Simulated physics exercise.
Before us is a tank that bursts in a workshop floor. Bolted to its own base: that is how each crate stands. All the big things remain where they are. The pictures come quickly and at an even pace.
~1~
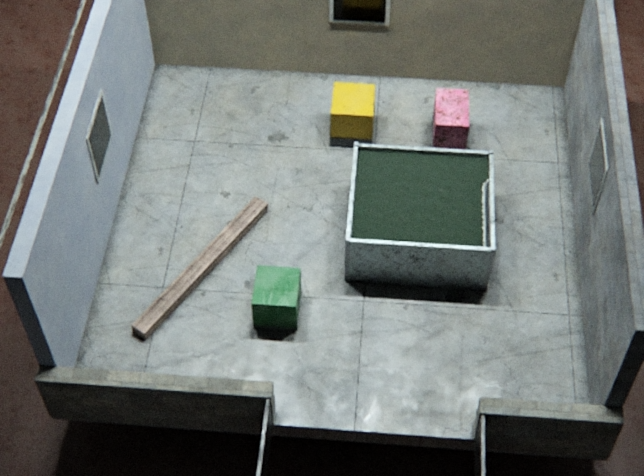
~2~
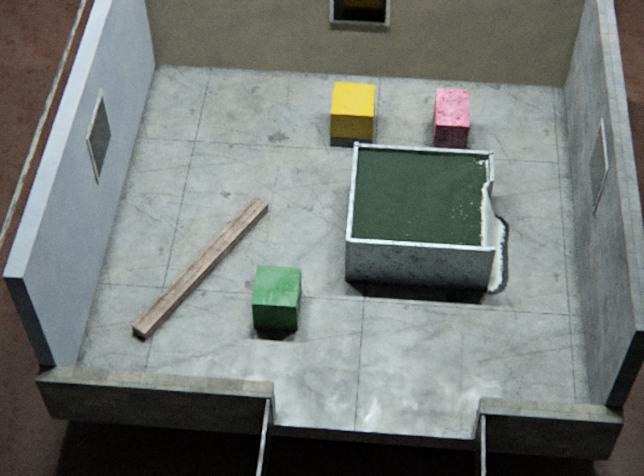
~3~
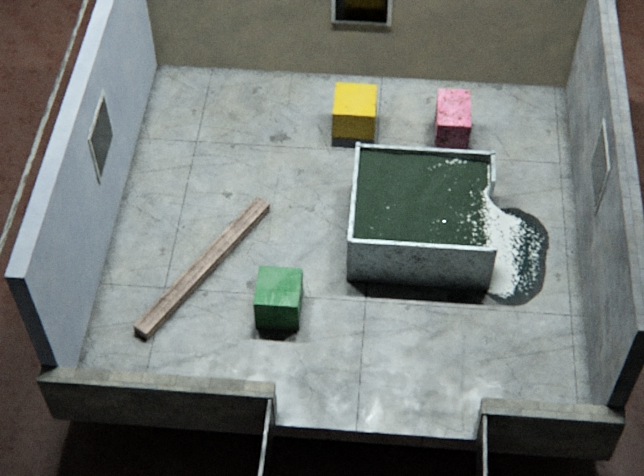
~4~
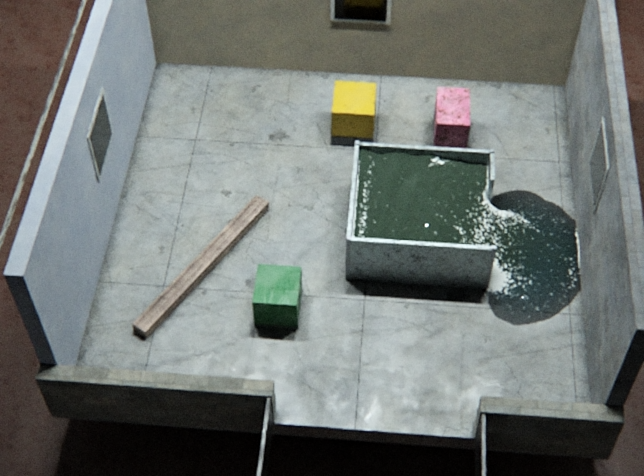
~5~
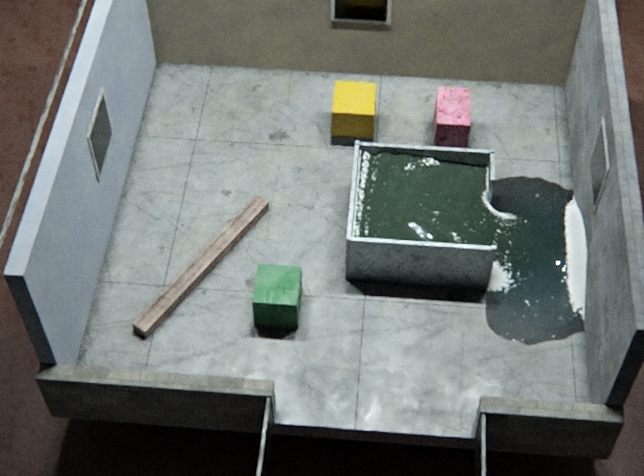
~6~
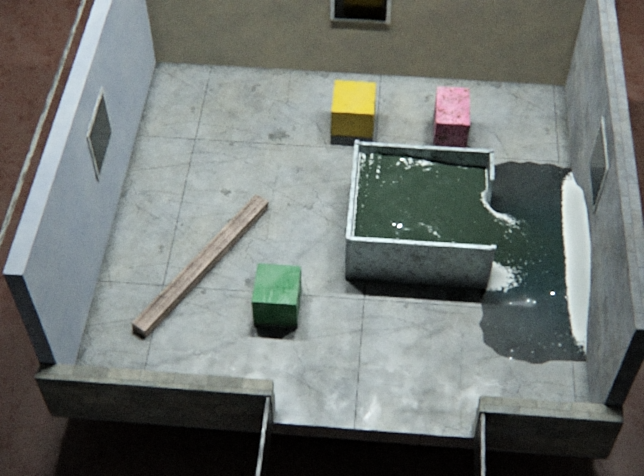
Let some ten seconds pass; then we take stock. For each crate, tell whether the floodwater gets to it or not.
Crate by crate: Green crate - reached; pink crate - not reached; yellow crate - not reached.
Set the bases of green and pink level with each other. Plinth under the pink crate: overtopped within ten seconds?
Pink: Flooded.
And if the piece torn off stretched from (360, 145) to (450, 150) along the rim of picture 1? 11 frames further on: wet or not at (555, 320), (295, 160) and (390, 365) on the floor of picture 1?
The first comes out untouched, the second soaked, the third untouched.
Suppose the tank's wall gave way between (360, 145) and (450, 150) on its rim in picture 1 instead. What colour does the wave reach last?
Answer: The one in green.
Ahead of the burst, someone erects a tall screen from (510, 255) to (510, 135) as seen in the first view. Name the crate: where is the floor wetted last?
It's the crate marked green.
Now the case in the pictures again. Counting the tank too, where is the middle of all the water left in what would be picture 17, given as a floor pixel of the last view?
I reckon somewhere around (480, 251).
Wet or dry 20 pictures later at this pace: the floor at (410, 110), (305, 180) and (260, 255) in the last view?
First spot swamped, second spot clear, third spot clear.
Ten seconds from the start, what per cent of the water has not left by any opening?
Some 88 per cent has not gone.
A moment on, water covers 15 % of the floor; the green crate not reached, the pink crate not reached, the yellow crate not reached.
Next, water covers 25 % of the floor; the green crate not reached, the pink crate water round its plinth, the yellow crate not reached.
Then, water covers 55 % of the floor; the green crate water round its plinth, the pink crate water round its plinth, the yellow crate water round its plinth.
Later, water covers 85 % of the floor; the green crate water round its plinth, the pink crate water round its plinth, the yellow crate water round its plinth.
In the end, water covers 100 % of the floor; the green crate was topped, the pink crate stayed above the water, the yellow crate stayed above the water.
